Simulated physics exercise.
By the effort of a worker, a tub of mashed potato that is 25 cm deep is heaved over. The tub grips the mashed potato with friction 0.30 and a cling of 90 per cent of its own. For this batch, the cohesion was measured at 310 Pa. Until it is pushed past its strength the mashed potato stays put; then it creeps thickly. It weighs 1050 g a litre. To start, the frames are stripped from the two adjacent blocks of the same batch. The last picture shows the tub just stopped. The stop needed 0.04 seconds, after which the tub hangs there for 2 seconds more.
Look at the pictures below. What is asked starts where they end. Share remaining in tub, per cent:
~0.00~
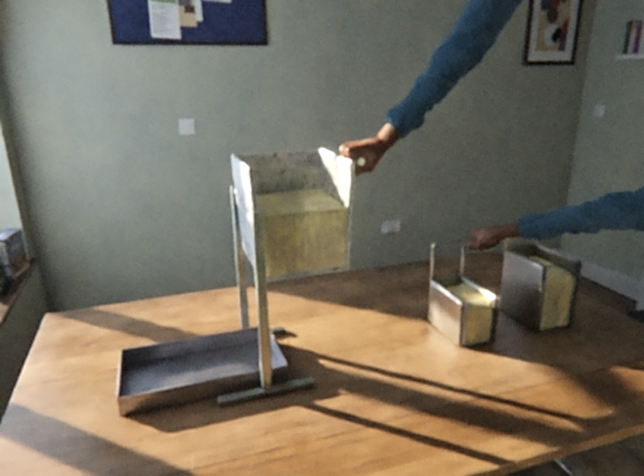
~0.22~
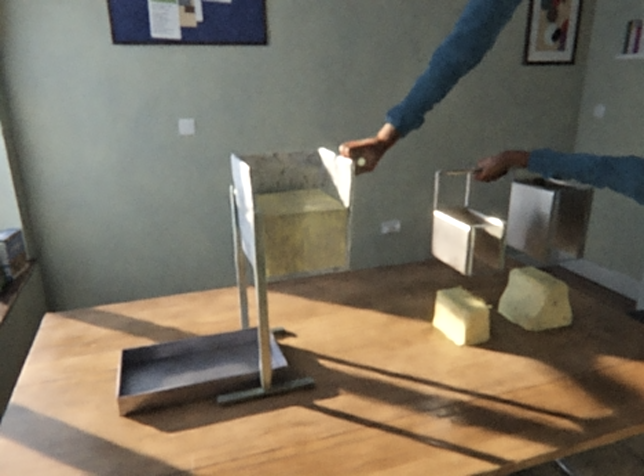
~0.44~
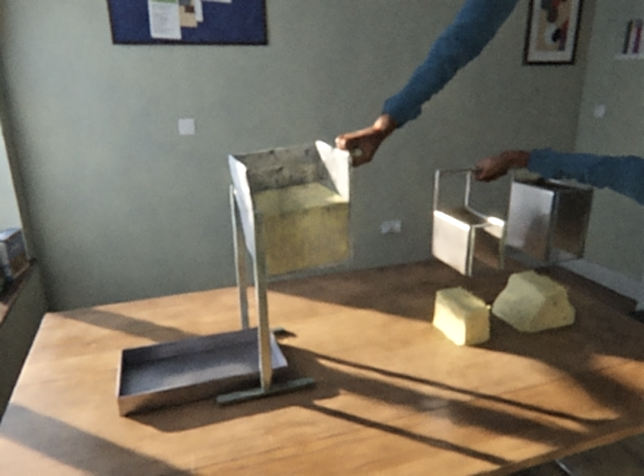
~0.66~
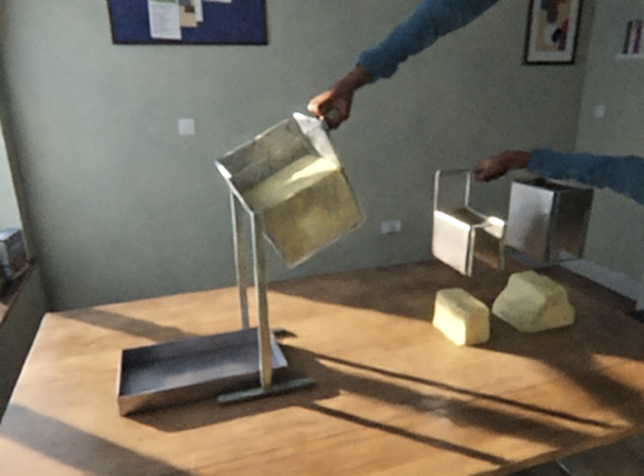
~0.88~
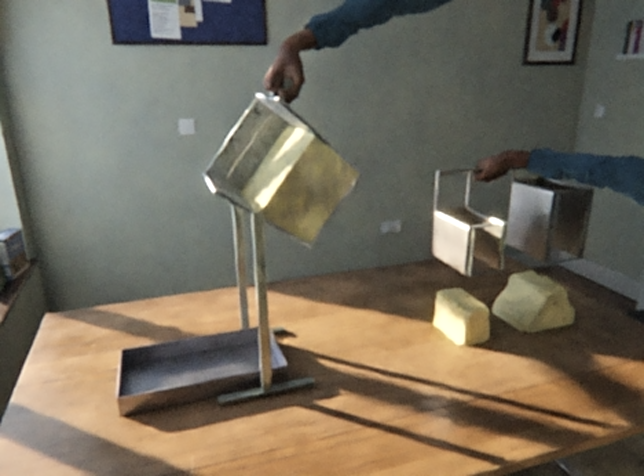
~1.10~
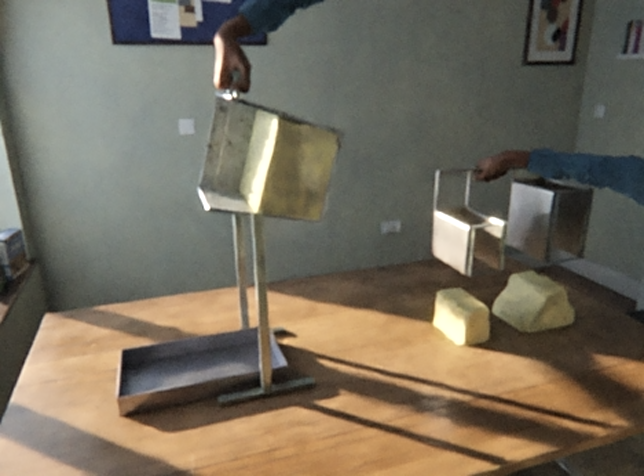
Near 100 percent.
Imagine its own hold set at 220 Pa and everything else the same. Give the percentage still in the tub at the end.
It would come to about 100 %.
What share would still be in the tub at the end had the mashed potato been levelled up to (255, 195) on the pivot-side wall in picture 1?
Then about 100 %.
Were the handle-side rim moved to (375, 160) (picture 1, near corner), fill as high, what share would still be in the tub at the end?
Some 90 per cent, I reckon.
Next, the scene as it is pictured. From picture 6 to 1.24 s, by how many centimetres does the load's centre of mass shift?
Looks like around 2 cm to me.
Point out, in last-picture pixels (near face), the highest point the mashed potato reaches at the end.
Highest point: Approx. (260, 142).
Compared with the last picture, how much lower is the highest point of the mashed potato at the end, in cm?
4 cm or so.
After 1.24 s, the tub is at 74 degrees and holds 100 %.
After 1.41 s, the tub is at 74 degrees and holds 100 %.
After 1.58 s, the tub is at 74 degrees and holds 100 %.
After 1.75 s, the tub is at 74 degrees and holds 100 %.
After 3.10 s, the tub is at 74 degrees and holds 100 %.
